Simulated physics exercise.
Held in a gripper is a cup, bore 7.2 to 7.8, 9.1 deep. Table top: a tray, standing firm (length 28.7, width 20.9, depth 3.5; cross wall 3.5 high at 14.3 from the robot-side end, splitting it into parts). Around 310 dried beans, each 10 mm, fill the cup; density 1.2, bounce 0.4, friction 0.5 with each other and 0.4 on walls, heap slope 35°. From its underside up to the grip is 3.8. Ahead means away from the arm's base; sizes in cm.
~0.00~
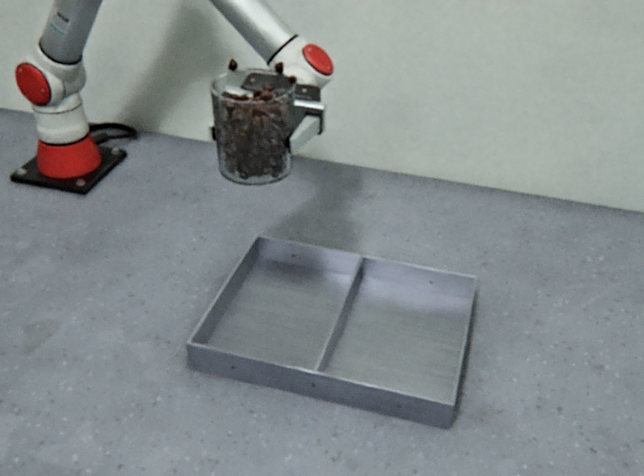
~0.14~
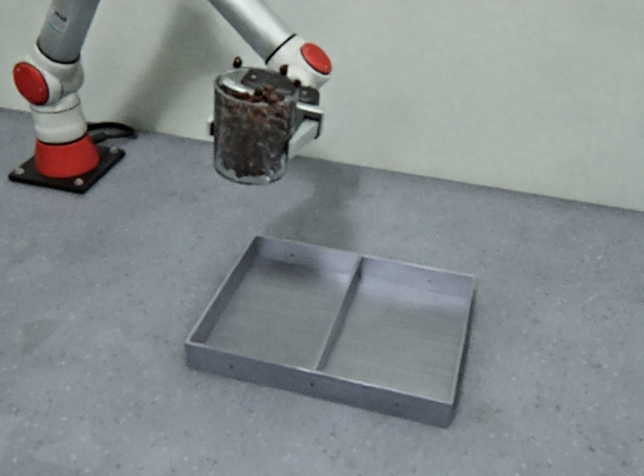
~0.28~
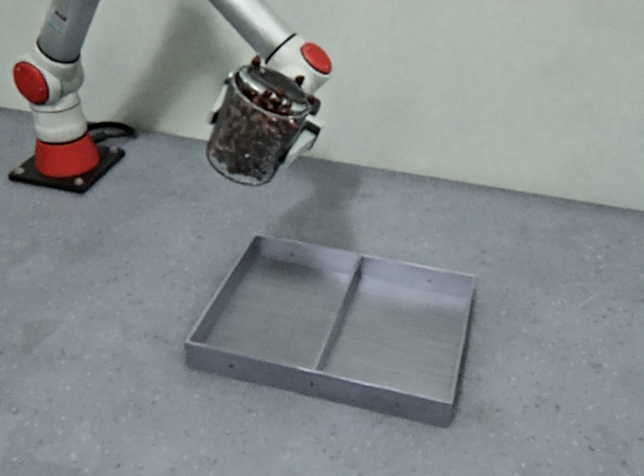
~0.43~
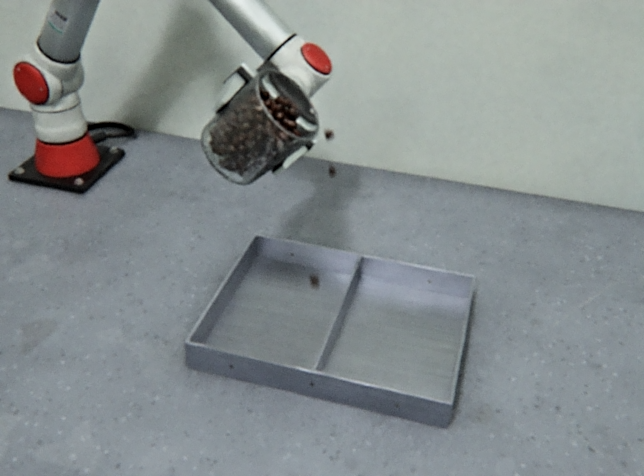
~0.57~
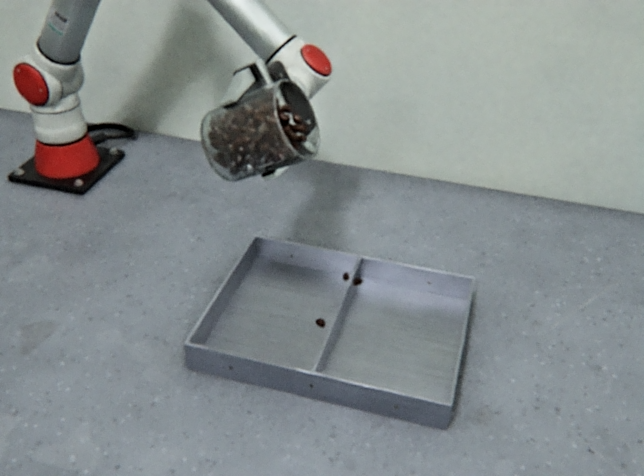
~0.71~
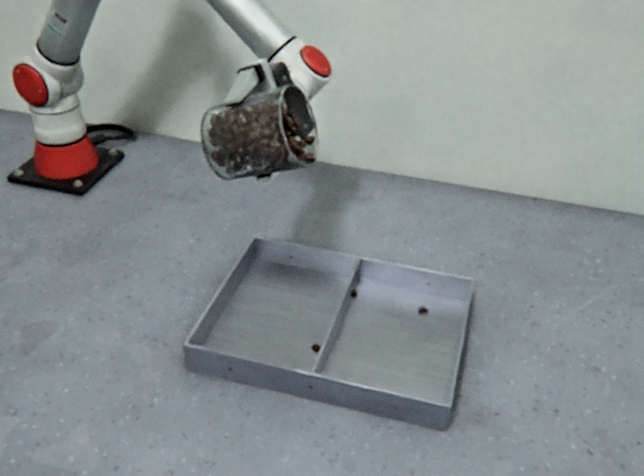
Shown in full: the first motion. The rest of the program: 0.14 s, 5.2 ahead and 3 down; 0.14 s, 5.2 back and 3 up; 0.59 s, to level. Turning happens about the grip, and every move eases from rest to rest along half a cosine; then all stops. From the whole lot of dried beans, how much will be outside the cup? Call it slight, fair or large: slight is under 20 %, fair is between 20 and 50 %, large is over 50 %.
I would call it slight, under 20 %.
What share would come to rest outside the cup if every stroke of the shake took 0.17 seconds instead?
I'd expect close to 10 per cent then.
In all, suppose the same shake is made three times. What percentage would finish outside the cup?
It would come to about 25 %.
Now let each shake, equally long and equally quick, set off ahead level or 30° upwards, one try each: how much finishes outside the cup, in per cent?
First try about 30 %, second try about 55 %.
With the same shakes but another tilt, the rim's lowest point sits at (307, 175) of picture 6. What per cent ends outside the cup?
Roughly 45 per cent.
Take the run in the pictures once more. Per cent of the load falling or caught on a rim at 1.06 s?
Some 10 percent.
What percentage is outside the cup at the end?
15 per cent, more or less.
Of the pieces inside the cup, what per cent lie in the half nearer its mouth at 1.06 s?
Near 40 %.
After 1.06 s, tilted 66° forward, highest piece 27 above the table; 272 in the cup, 10 in the far-side part, 1 in the robot-side part, 30 in flight or on a rim.
After 1.41 s, tilted 14° forward, highest piece 29 above the table; 270 in the cup, 26 in the far-side part, 17 in the robot-side part.
After 1.78 s, level, highest piece 30 above the table; 270 in the cup, 26 in the far-side part, 17 in the robot-side part.
After 2.83 s, level, highest piece 30 above the table; 270 in the cup, 26 in the far-side part, 17 in the robot-side part.
At rest, 270 in the cup, 26 in the far-side part, 17 in the robot-side part. That is 14 % outside the cup.
